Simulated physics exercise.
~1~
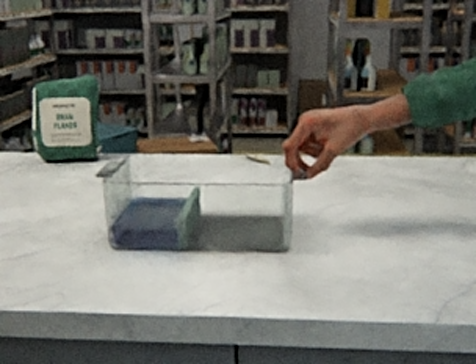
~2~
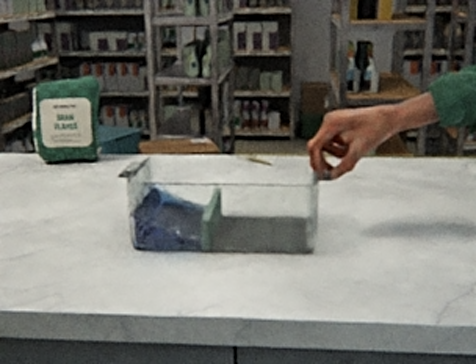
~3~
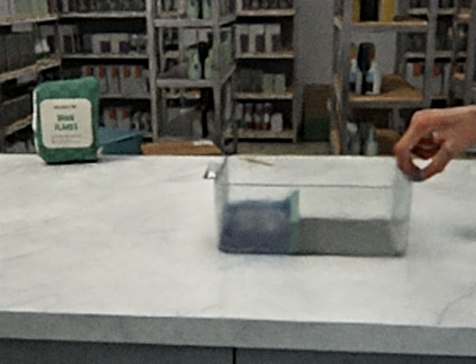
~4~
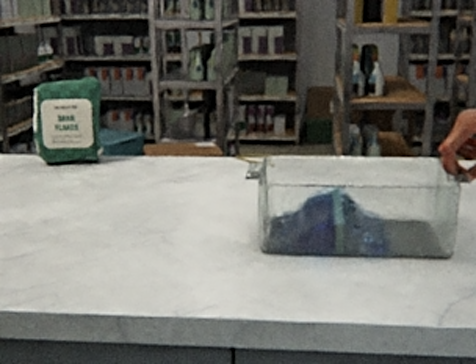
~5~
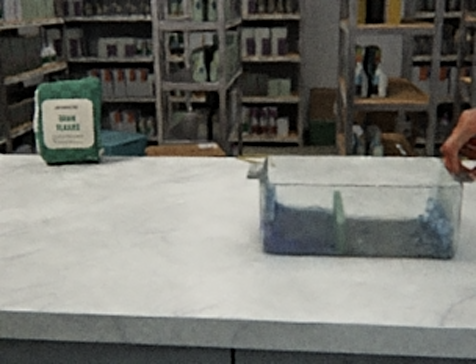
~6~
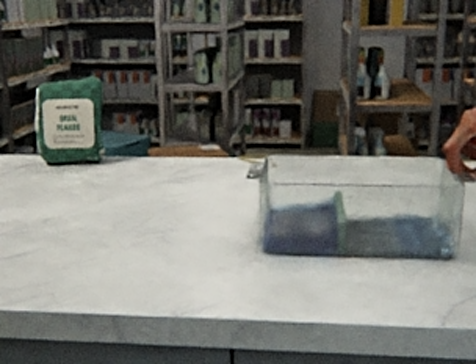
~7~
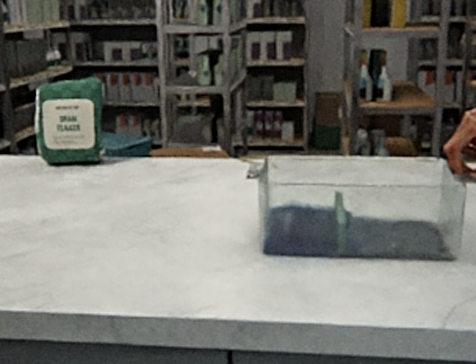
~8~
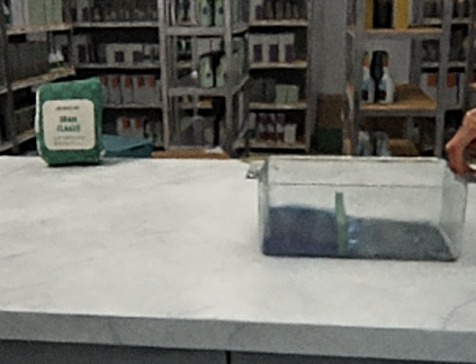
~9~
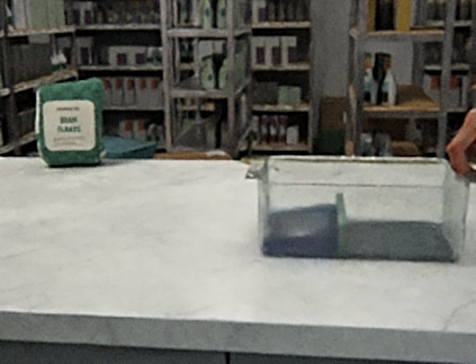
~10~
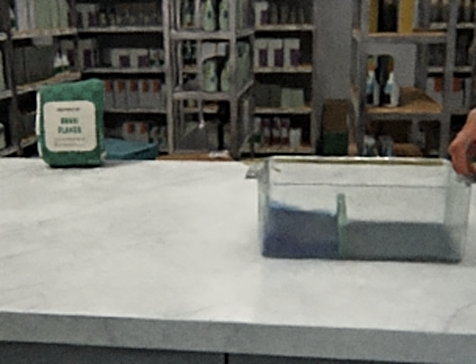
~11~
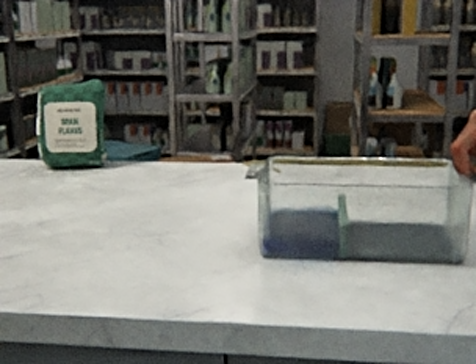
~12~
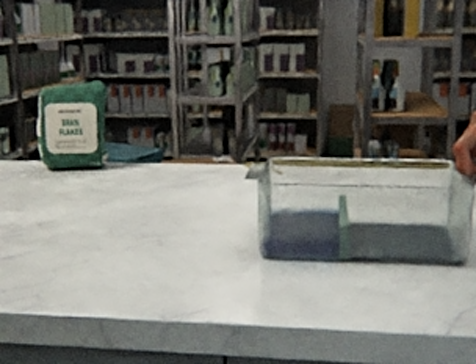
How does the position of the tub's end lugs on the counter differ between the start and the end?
At the start the lugs are with the tub left of the middle of the view, fairly near the green bag. By the end they have moved with the tub to the right side of the view, leaving a wide stretch of bare counter between the tub and the bag.
